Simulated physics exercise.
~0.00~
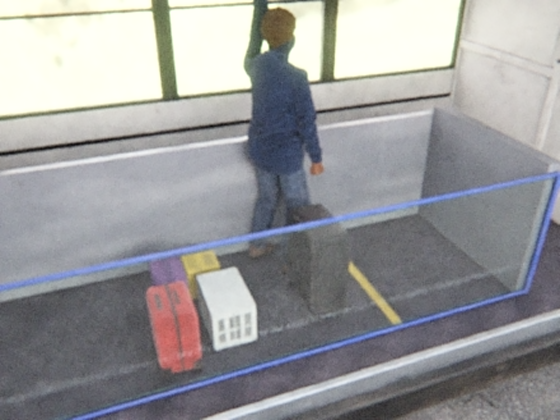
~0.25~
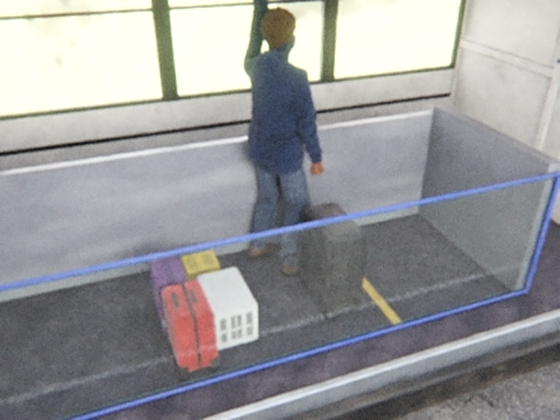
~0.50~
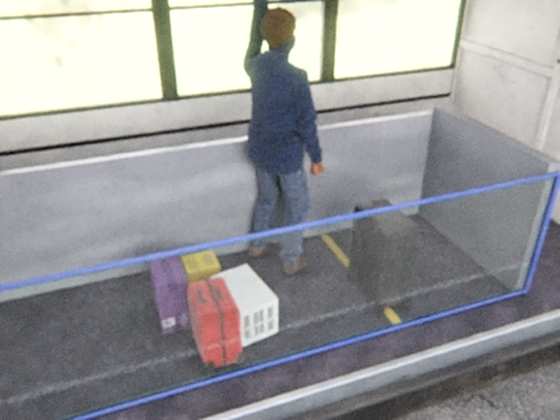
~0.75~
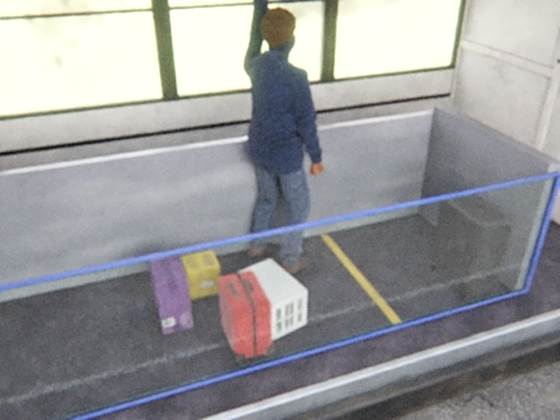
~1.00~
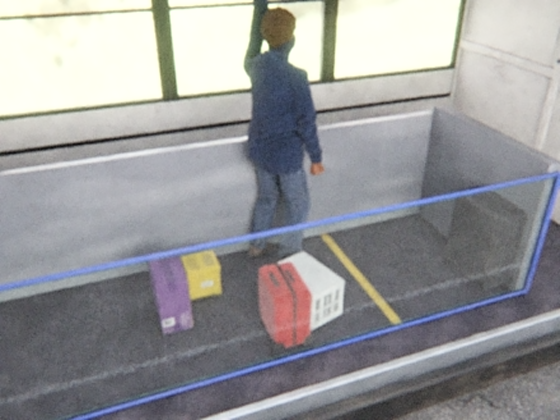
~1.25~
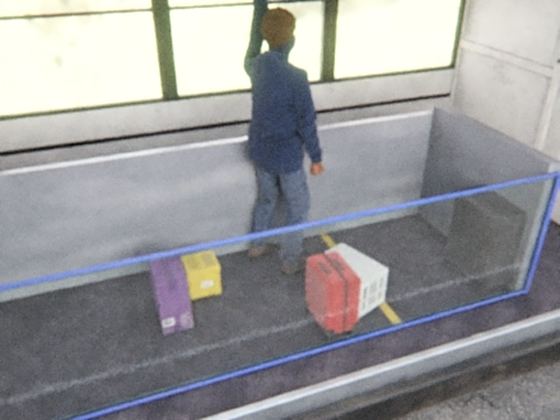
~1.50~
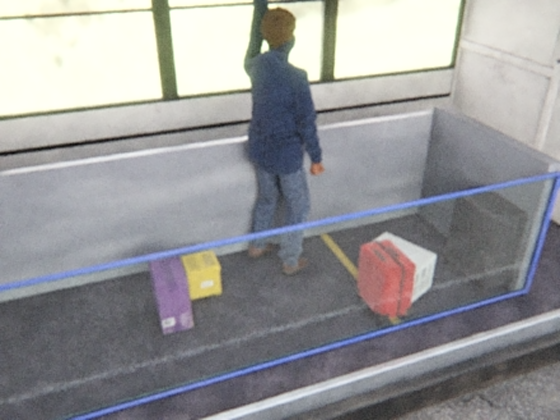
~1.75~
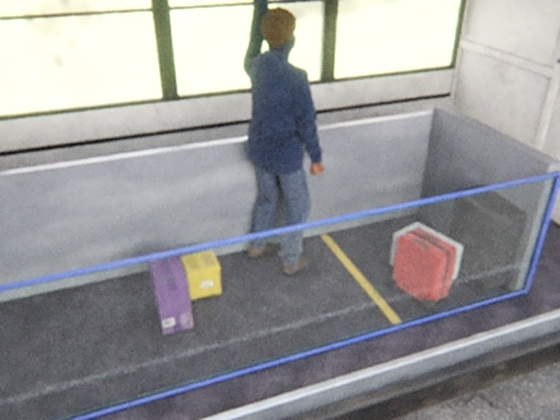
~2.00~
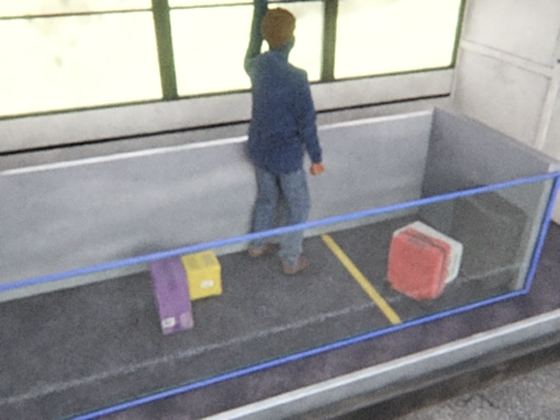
Black case, then red case and white crate rolling and sliding right across a yellow line, stopping beyond it near a standing traveller.
